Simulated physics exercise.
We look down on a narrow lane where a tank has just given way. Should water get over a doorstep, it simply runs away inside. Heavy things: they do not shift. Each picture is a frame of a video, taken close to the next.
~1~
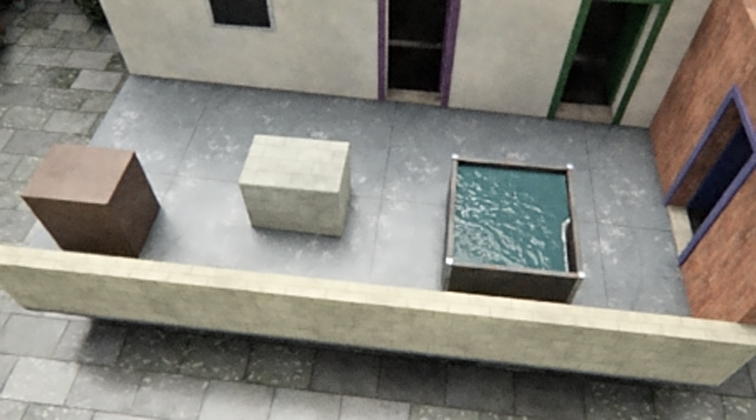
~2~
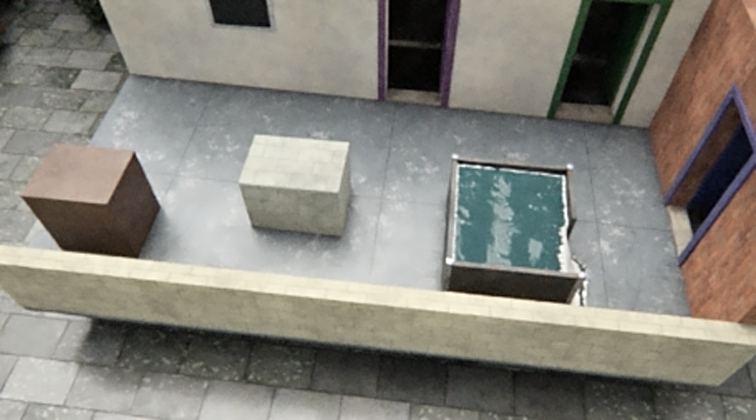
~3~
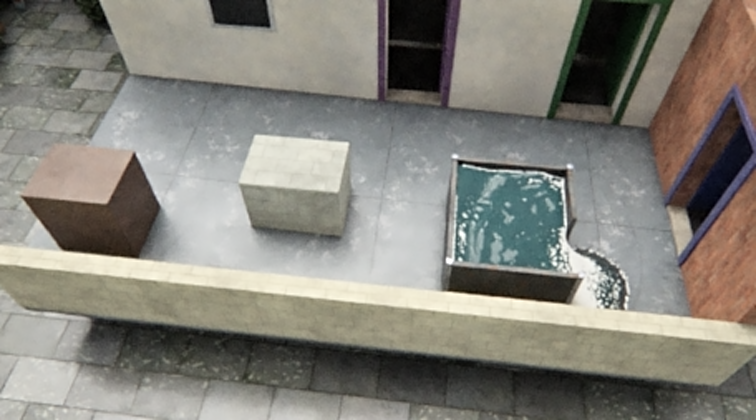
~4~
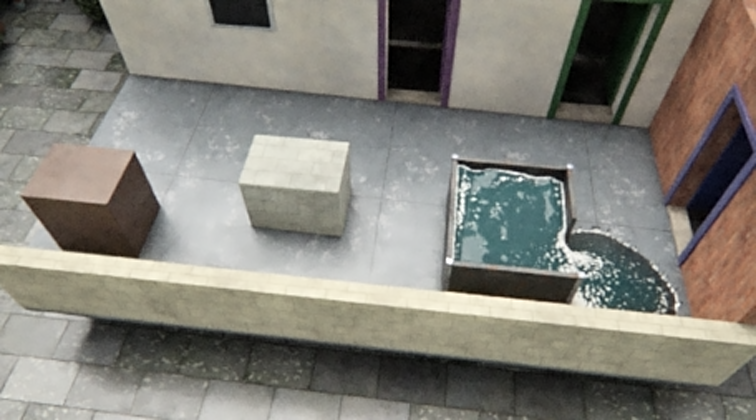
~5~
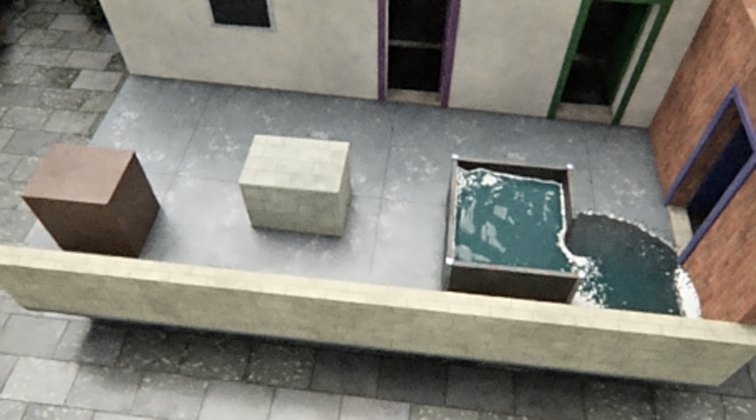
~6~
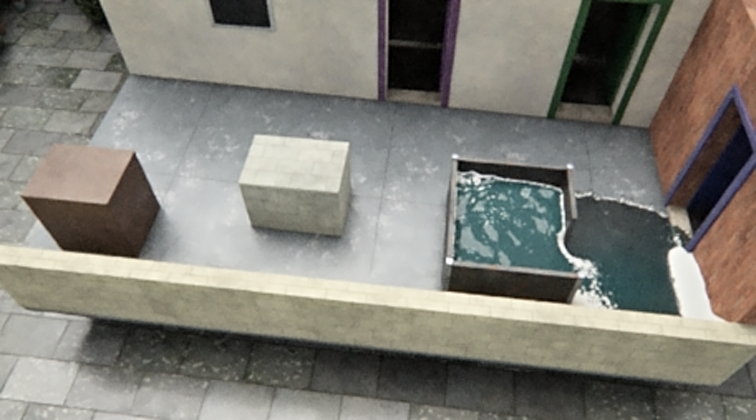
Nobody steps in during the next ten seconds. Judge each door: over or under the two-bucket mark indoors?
My call: Green door, over; purple door, under; blue door, over.
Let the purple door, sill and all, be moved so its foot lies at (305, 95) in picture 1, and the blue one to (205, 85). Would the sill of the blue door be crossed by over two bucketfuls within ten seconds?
Then: The blue door is under.
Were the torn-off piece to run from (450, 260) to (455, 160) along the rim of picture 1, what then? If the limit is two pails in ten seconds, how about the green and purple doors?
In short: Green stays under; purple lets more in.
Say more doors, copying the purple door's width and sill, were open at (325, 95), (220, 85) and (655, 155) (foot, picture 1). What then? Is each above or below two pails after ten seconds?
First falls short, then falls short, then tops the limit.
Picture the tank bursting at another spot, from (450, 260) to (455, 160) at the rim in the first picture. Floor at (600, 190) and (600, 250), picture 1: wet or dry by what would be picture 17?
Point one not reached; point two not reached.
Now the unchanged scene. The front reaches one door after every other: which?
It has to be the one in purple.
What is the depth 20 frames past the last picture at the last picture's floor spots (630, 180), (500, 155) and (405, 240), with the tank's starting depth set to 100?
Around 10, 6 and 0 %.
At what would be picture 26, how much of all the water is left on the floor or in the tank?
I reckon around 88 in a hundred.
A moment on, water covers 10 % of the floor; the green door not reached, the purple door not reached, the blue door over two buckets in.
Next, water covers 20 % of the floor; the green door wet at the sill, nothing in, the purple door not reached, the blue door far over two buckets in.
Then, water covers 35 % of the floor; the green door over two buckets in, the purple door wet at the sill, nothing in, the blue door far over two buckets in.
Later, water covers 70 % of the floor; the green door far over two buckets in, the purple door wet at the sill, nothing in, the blue door far over two buckets in.
In the end, water covers 90 % of the floor; the green door far over two buckets in, the purple door wet at the sill, nothing in, the blue door far over two buckets in.
